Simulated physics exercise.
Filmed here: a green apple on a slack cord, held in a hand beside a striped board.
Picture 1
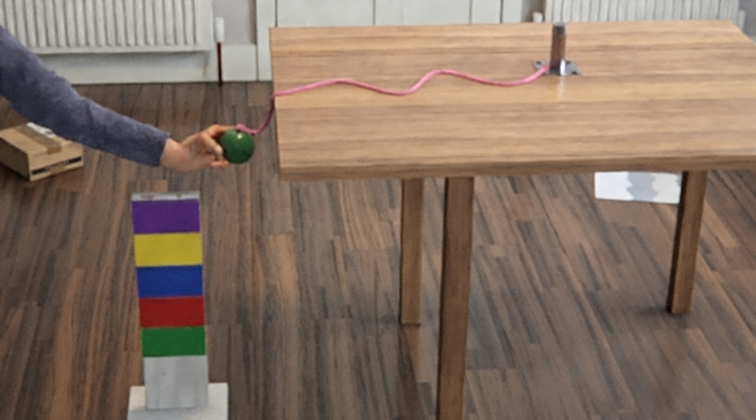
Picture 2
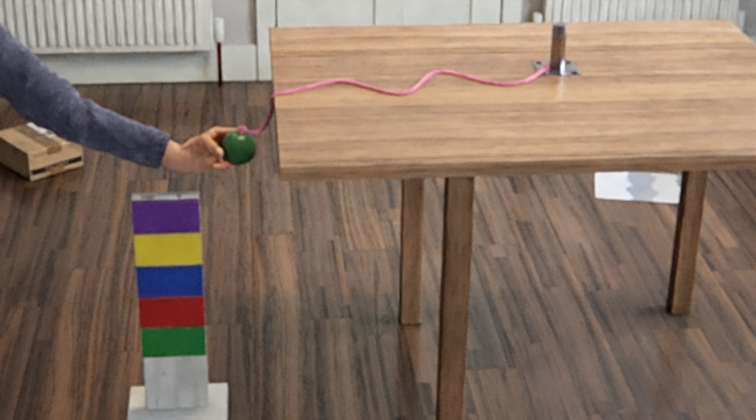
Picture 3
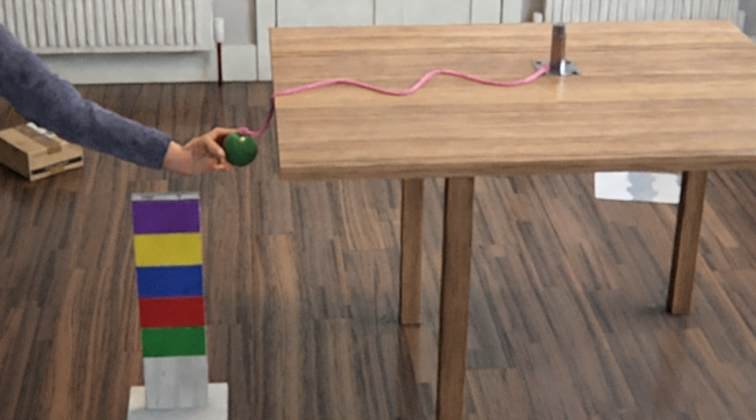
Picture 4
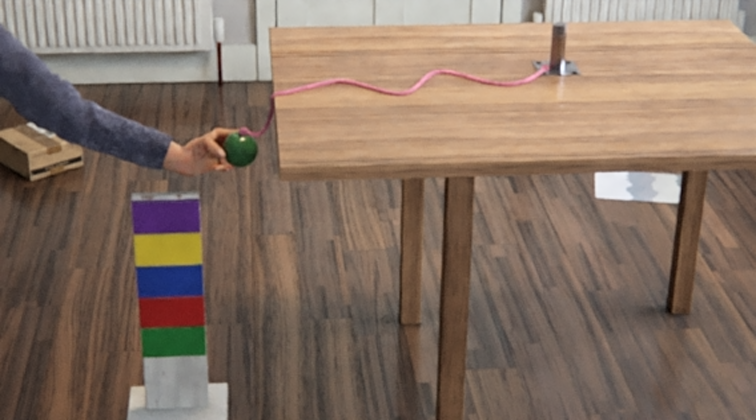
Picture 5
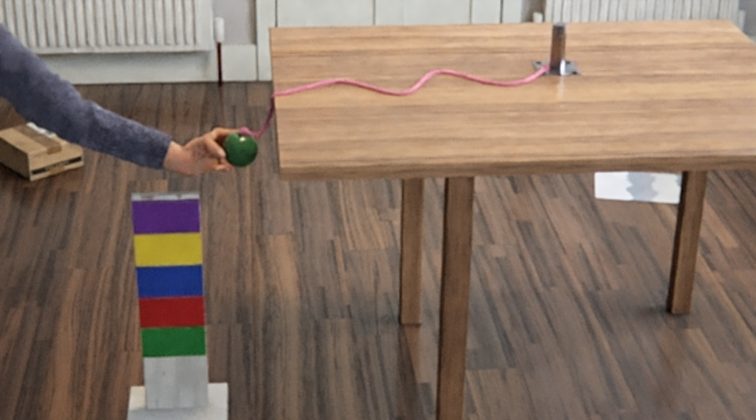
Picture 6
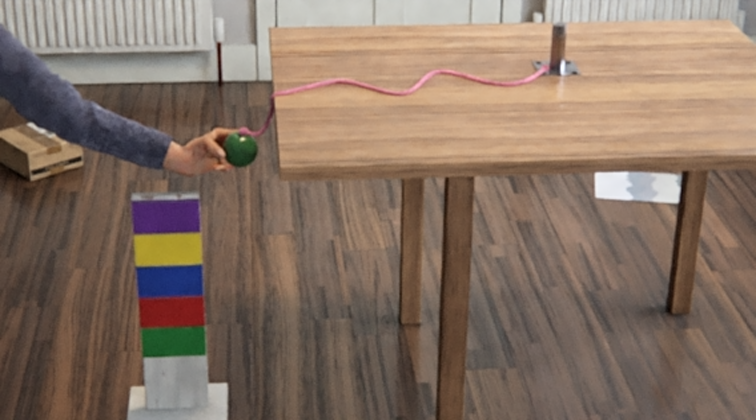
Beside a wooden table, a hand holding a green apple on a slack pink cord, barely moving near a striped board.
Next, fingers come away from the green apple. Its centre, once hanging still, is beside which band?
Beside the yellow band.
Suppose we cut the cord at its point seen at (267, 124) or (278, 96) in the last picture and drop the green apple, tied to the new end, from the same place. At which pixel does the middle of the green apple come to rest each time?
Case by case: Roughly (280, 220), then roughly (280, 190).
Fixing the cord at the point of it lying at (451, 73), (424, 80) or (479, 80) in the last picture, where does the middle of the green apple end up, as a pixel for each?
That would be (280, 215) for the first, (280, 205) for the second and (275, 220) for the third.
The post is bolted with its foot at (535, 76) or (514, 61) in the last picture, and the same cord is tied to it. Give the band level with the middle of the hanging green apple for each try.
For the first it would be blue, for the second blue.
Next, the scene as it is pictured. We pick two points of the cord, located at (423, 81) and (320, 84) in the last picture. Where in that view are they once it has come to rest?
At (380, 83) for the first, at (272, 124) for the second.
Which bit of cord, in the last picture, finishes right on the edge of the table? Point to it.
Roughly (348, 82).
A little later, apple near (273, 231); level with yellow.
Next, apple near (272, 243); level with yellow.
When it is over, apple near (270, 245); level with yellow. At yellow.
